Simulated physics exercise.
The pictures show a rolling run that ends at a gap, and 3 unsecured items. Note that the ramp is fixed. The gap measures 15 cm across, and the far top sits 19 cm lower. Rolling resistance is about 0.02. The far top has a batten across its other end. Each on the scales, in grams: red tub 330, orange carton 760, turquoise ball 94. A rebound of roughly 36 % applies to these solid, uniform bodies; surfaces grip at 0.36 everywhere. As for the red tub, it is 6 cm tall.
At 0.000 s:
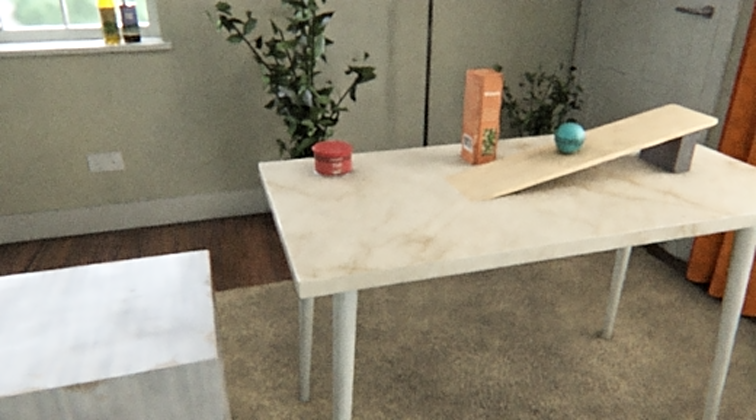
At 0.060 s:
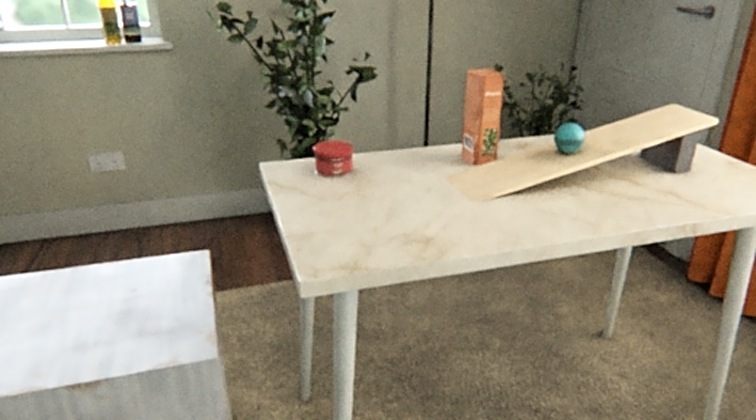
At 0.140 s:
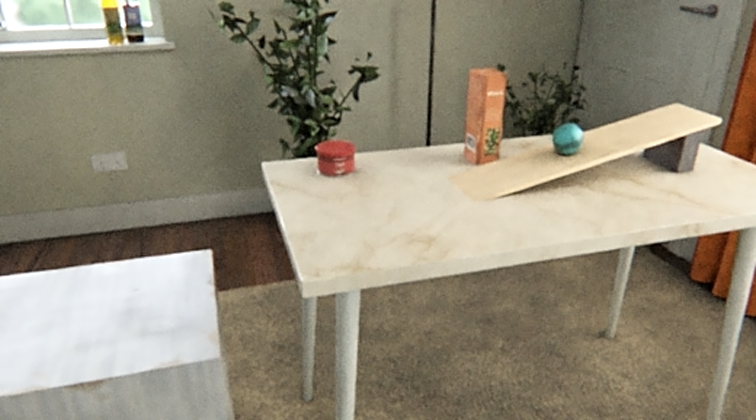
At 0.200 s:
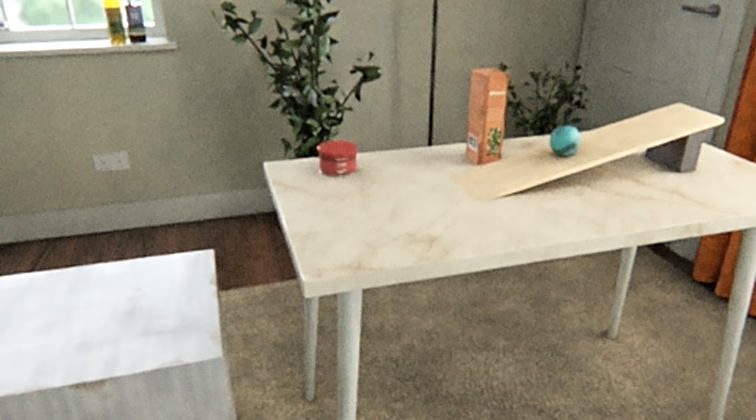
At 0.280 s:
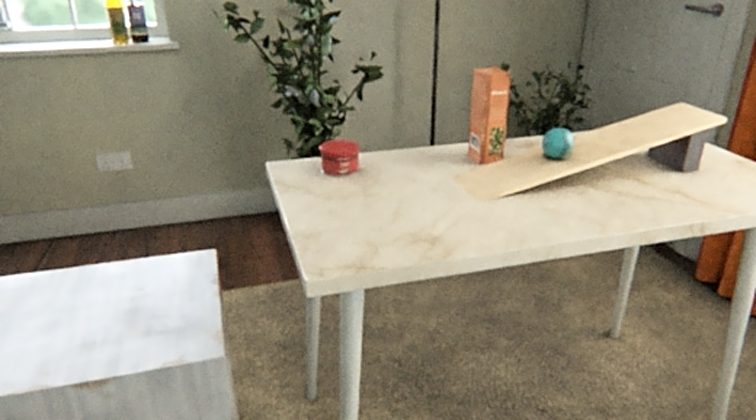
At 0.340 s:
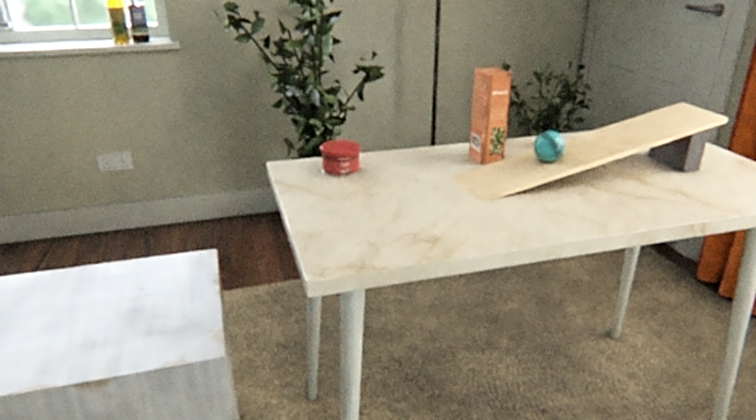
The clip shows a pale marble-topped table holding a red tub, an orange carton and a propped board; a turquoise ball on the board first appears still, then rolls a short way left down the slope.
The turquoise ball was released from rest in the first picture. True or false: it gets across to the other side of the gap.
True.
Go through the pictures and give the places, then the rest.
In the first frame, 71 cm of run left; turquoise ball (570, 138); red tub (333, 159).
In the second frame, 71 cm of run left; turquoise ball (569, 138); red tub (334, 159).
In the third frame, 70 cm of run left; turquoise ball (568, 139); red tub (336, 159).
In the fourth frame, 68 cm of run left; turquoise ball (565, 141); red tub (338, 159).
In the fifth frame, 66 cm of run left; turquoise ball (557, 143); red tub (340, 158).
In the sixth frame, 64 cm of run left; turquoise ball (549, 146); red tub (341, 158).
By 0.84 s, 27 cm of run left; turquoise ball near (403, 181).
By 1.34 s, 14 cm past the table's edge; turquoise ball near (222, 261).
When it is over (1.9 s), 55 cm past the table's edge; the bystanders within 8 cm of the start.
